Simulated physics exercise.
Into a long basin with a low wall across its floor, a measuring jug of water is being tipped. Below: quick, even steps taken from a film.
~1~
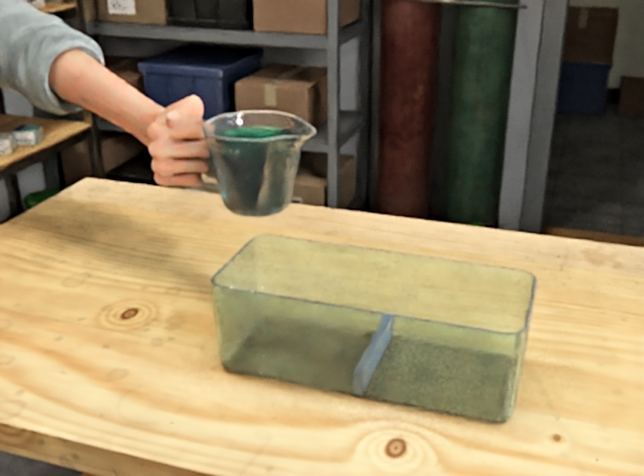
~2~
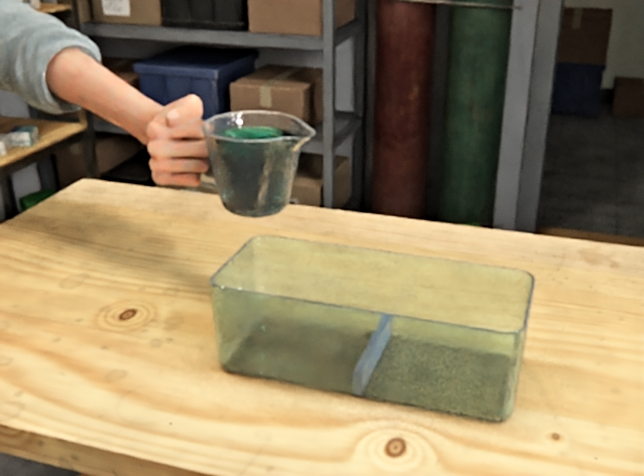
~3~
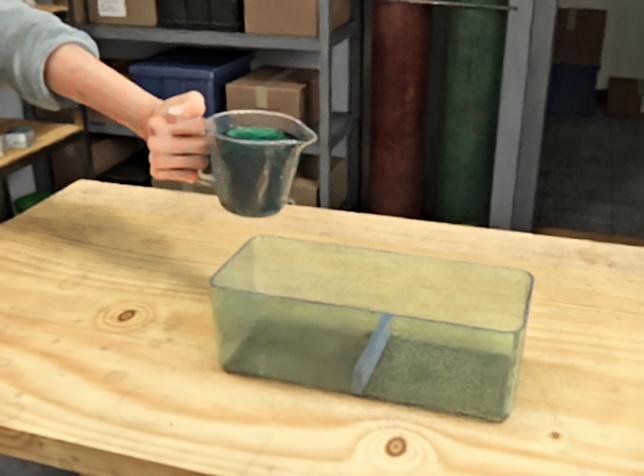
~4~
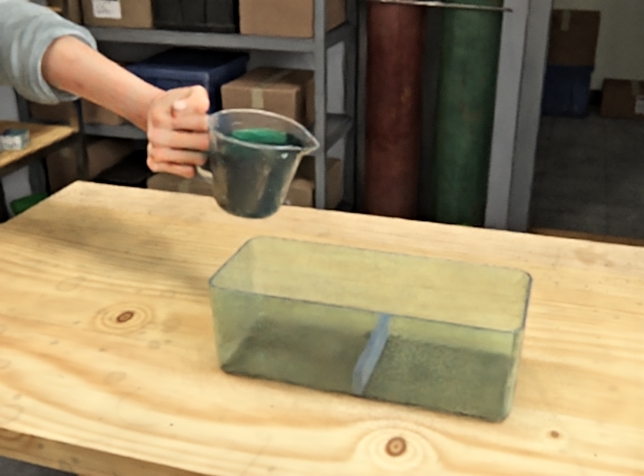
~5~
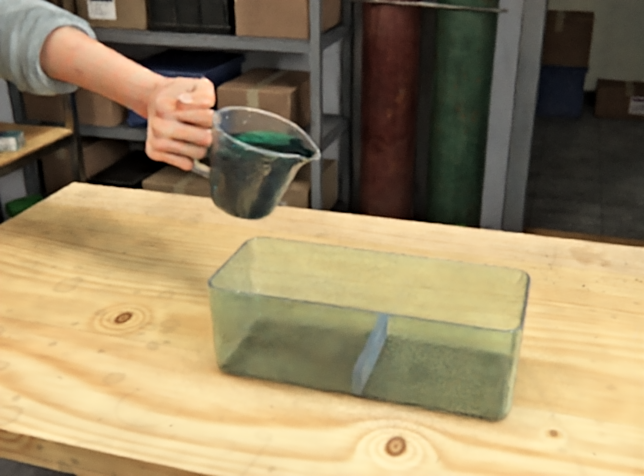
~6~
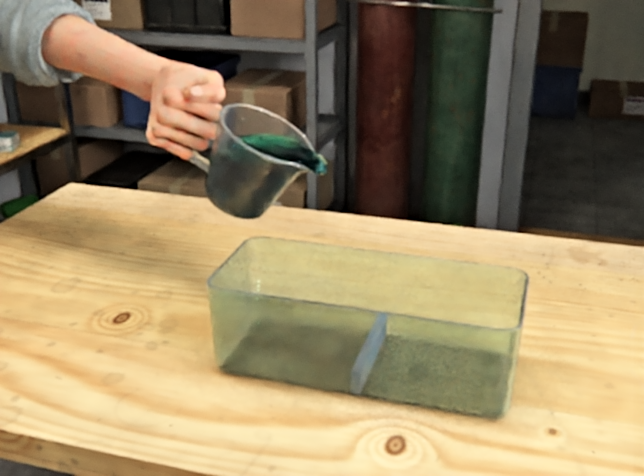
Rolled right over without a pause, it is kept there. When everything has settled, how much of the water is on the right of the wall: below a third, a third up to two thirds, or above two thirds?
I reckon what ends right of the wall does not reach a third.
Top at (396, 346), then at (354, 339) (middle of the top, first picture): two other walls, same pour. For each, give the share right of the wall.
10 per cent first, then 65 per cent.
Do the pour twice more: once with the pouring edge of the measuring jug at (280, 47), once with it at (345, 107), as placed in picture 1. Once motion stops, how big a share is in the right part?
About 10 per cent, then about 75 per cent.
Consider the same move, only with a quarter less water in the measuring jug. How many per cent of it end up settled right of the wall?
I'd put it at some 5 %.
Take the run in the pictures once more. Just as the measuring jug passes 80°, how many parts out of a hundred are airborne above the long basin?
20 %.
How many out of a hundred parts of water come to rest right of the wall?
Roughly 25 %.
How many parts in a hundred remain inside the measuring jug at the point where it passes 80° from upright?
I'd put it near 45 %.
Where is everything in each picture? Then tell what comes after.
It leans 0°; its right rim is at (315, 132); the water meets the walls at (216, 133) and (300, 141); the long basin's rim runs from (234, 258) to (531, 304); the wall's top is at (375, 342), in the first frame.
It leans 1°; its right rim is at (314, 134); the water meets the walls at (216, 134) and (299, 143), in the second frame.
It leans 5°; its right rim is at (316, 139); the water meets the walls at (217, 134) and (301, 145), in the third frame.
It leans 11°; its right rim is at (318, 147); the water meets the walls at (218, 137) and (305, 147), in the fourth frame.
It leans 19°; its right rim is at (320, 157); the water meets the walls at (221, 140) and (314, 151), in the fifth frame.
It leans 28°; its right rim is at (321, 169); the water meets the walls at (220, 143) and (317, 160); 2 per cent is over the edge, in the sixth frame.
A moment on, the measuring jug is tipped on its side and 47 per cent is still to pour, 17 is left of the wall and 14 right of it.
Next, the measuring jug is tipped right over and 5 per cent is still to pour, 68 is left of the wall and 21 right of it.
Then the measuring jug is tipped right over and 0 per cent is still to pour, 74 is left of the wall and 24 right of it.
Later the measuring jug is tipped right over and 0 per cent is still to pour, 74 is left of the wall and 25 right of it.
At rest 74 per cent lies left of the wall, 25 right of it and 2 outside.
